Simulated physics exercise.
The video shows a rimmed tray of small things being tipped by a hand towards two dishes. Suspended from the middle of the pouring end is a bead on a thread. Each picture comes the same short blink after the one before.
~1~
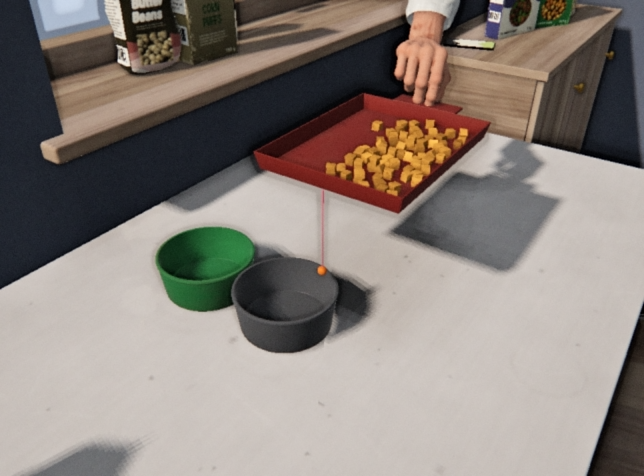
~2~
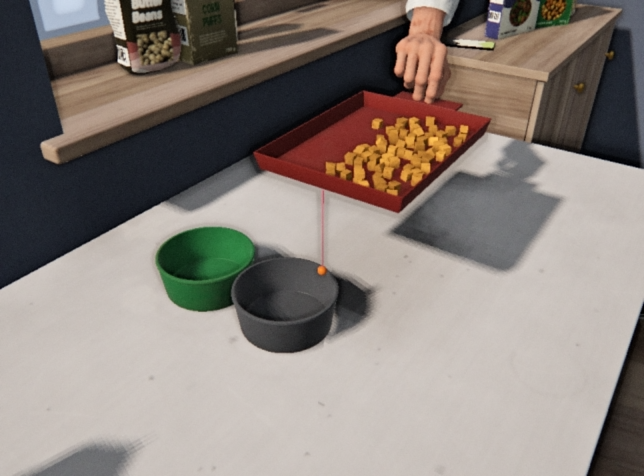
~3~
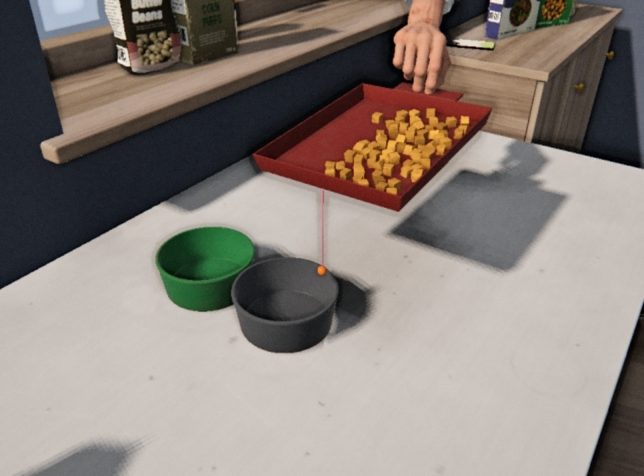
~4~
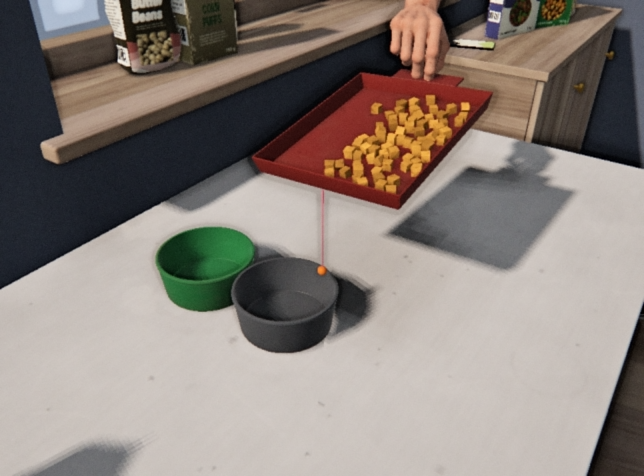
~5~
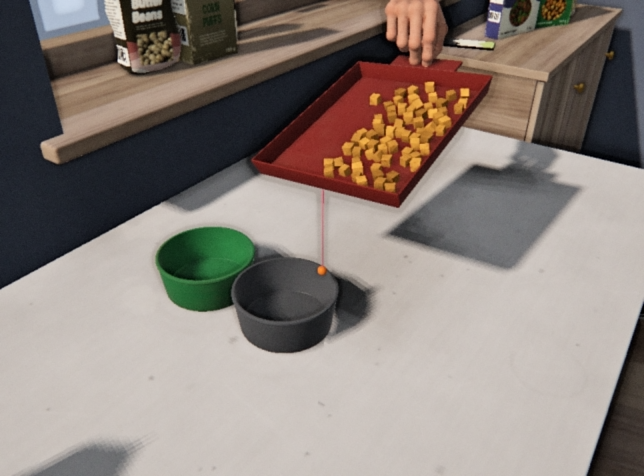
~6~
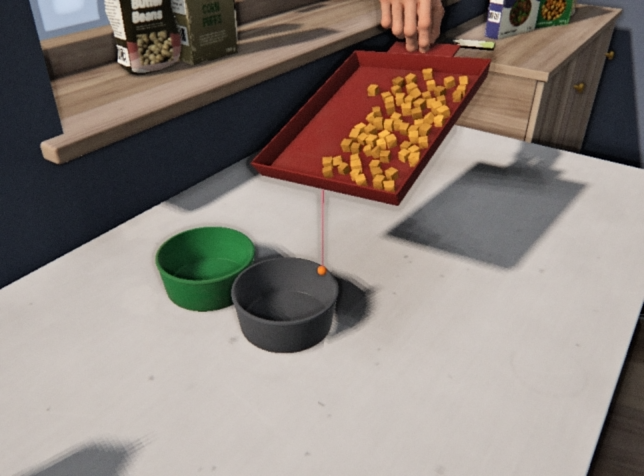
A hand tilts a red tray of croutons above a green dish and a gray dish.
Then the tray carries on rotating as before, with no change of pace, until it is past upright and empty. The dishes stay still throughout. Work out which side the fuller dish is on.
It is on the right.
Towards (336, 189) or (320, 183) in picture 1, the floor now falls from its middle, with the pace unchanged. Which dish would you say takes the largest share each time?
Try 1: The right-side dish; try 2: The right-side dish.
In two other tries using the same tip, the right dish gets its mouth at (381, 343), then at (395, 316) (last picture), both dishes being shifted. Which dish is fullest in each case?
For the first position it is the one at left; for the second, the one at left.
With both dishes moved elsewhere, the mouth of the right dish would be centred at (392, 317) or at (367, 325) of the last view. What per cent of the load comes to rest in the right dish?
Roughly 0% first, roughly 0% second.
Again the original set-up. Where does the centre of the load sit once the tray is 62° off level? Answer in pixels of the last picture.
The load is centred near (316, 160).
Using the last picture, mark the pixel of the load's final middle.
Resting centre, last picture - approx. (273, 321).
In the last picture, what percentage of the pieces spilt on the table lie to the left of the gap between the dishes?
That's roughly 40 per cent of the pieces.
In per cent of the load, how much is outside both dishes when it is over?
Roughly 20 in a hundred.
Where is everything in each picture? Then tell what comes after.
In the first frame, corners of the pouring end at (260, 151) and (400, 195), level; middle of the load at (401, 154), croutons; left dish at (173, 289); right dish at (253, 330); bead on its thread at (322, 271).
In the second frame, corners of the pouring end at (260, 152) and (400, 195), level; middle of the load at (401, 152).
In the third frame, corners of the pouring end at (259, 153) and (399, 194), tipped barely, lowest at the left corner; middle of the load at (401, 147).
In the fourth frame, corners of the pouring end at (258, 156) and (398, 192), tipped a little, lowest at the left corner; middle of the load at (401, 140).
In the fifth frame, corners of the pouring end at (257, 159) and (396, 191), tipped a little, lowest at the left corner; middle of the load at (400, 132).
In the sixth frame, corners of the pouring end at (256, 161) and (394, 190), tipped clearly, lowest at the left corner; middle of the load at (398, 125); left dish at (173, 289); right dish at (253, 330).
Soon, tray tipped steeply; all on the tray.
A while on, tray tipped right over; nearly all on the tray; a small part in the right dish; a stray few in the left dish; a stray few outside both.
Towards the end, tray tipped past a quarter turn; about two thirds in the right dish; a small part in the left dish; about a quarter outside both.
Finally, tray tipped past a quarter turn; about two thirds in the right dish; a small part in the left dish; about a quarter outside both.
